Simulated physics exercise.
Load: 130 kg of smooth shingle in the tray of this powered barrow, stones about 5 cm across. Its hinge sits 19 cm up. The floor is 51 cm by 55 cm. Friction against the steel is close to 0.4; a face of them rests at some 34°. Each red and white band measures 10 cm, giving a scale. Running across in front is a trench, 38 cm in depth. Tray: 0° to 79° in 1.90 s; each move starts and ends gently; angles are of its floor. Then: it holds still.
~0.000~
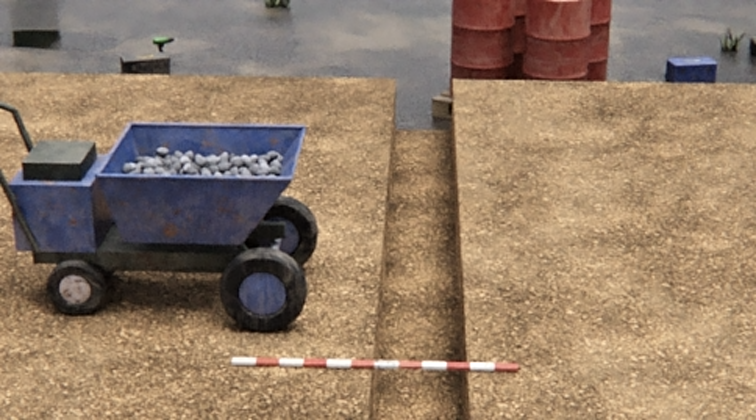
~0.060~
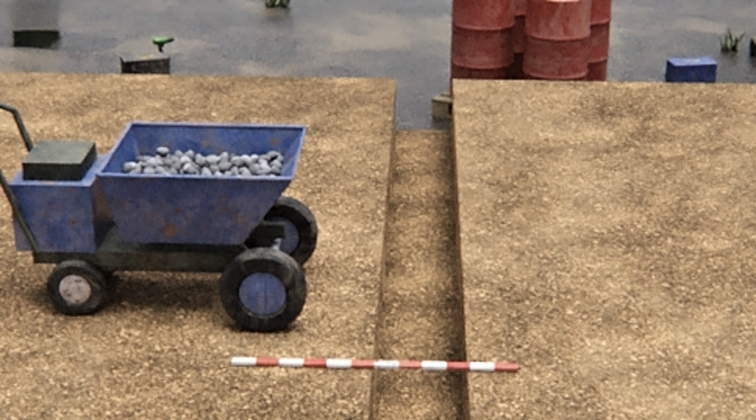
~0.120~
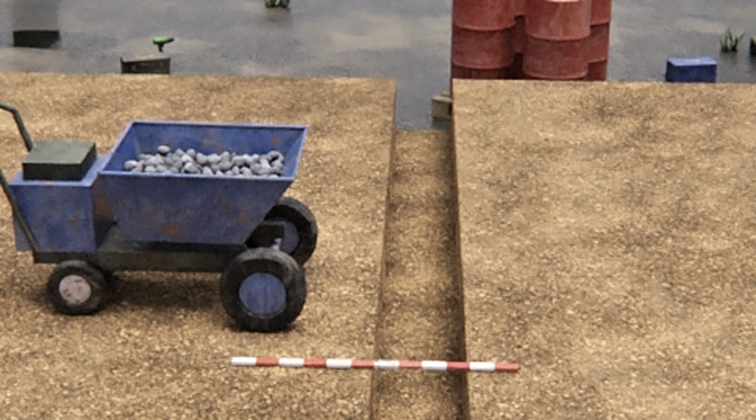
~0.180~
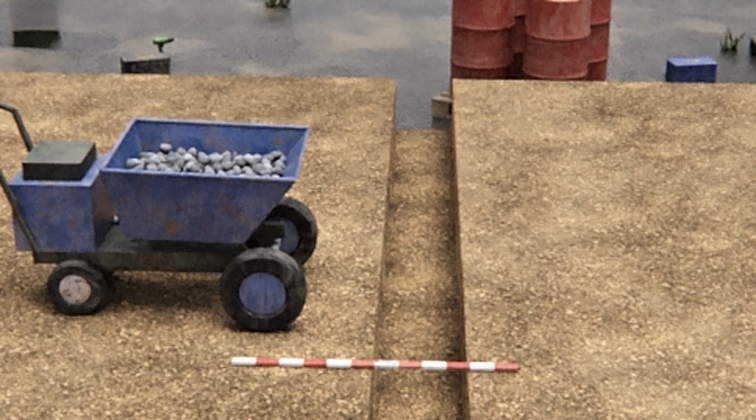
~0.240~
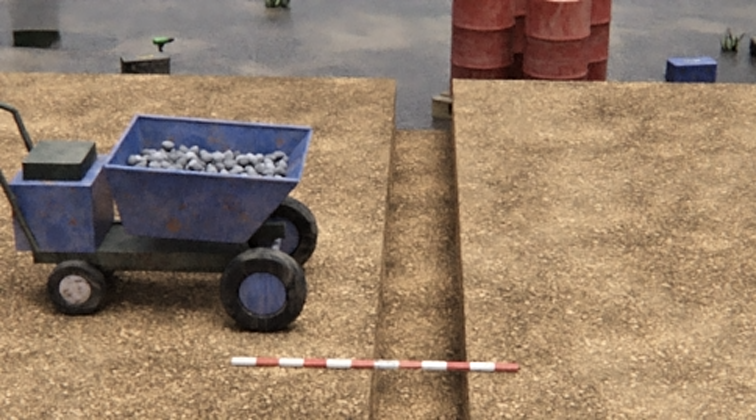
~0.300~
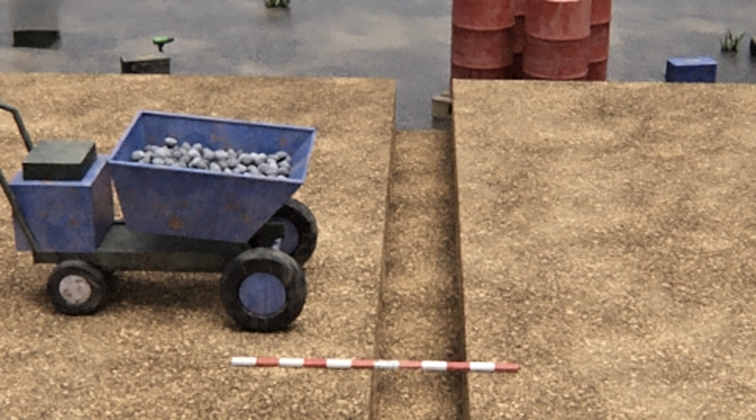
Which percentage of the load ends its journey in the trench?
Roughly 97 per cent.
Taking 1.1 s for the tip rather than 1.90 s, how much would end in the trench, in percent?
Close to 90 percent, then.
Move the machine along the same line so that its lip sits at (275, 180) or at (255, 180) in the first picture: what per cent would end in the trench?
That gives roughly 100 per cent and roughly 100 per cent.
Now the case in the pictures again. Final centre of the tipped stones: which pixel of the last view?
At about pixel (429, 358) in the last view.
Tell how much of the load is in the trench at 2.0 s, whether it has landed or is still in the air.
At that moment: Approx. 70 %.
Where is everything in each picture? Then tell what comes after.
In the first frame, lip at (291, 179), floor tilted 0°, highest stones at (227, 162).
In the second frame, lip at (291, 180), floor tilted 0°, highest stones at (228, 162); the stones move at 0.1 m/s on average.
In the third frame, the tray is at 1°, its lip at (293, 180); the top of the load is at (213, 162); the stones move at 0.1 m/s on average.
In the fourth frame, the tray is at 2°, its lip at (295, 181); the top of the load is at (185, 161); the stones move at 0.2 m/s on average.
In the fifth frame, the tray is at 3°, its lip at (298, 182); the top of the load is at (166, 160); the stones move at 0.2 m/s on average.
In the sixth frame, the tray is at 5°, its lip at (302, 183); the top of the load is at (164, 156); the stones move at 0.3 m/s on average.
After 1.4 s the floor is at 66°; 97 % in the tray, 3 % in the trench; the foremost stones are at (412, 256).
After 2.0 s the floor is at 79°; 27 % in the tray, 70 % in the trench, 3 % past the trench; the foremost stones are at (526, 305).
After 2.3 s the floor is at 79°; 4 % in the tray, 93 % in the trench, 3 % past the trench; the foremost stones are at (567, 310).
After 4.3 s the floor is at 79°; 0 % in the tray, 97 % in the trench, 3 % past the trench; the foremost stones are at (575, 301).
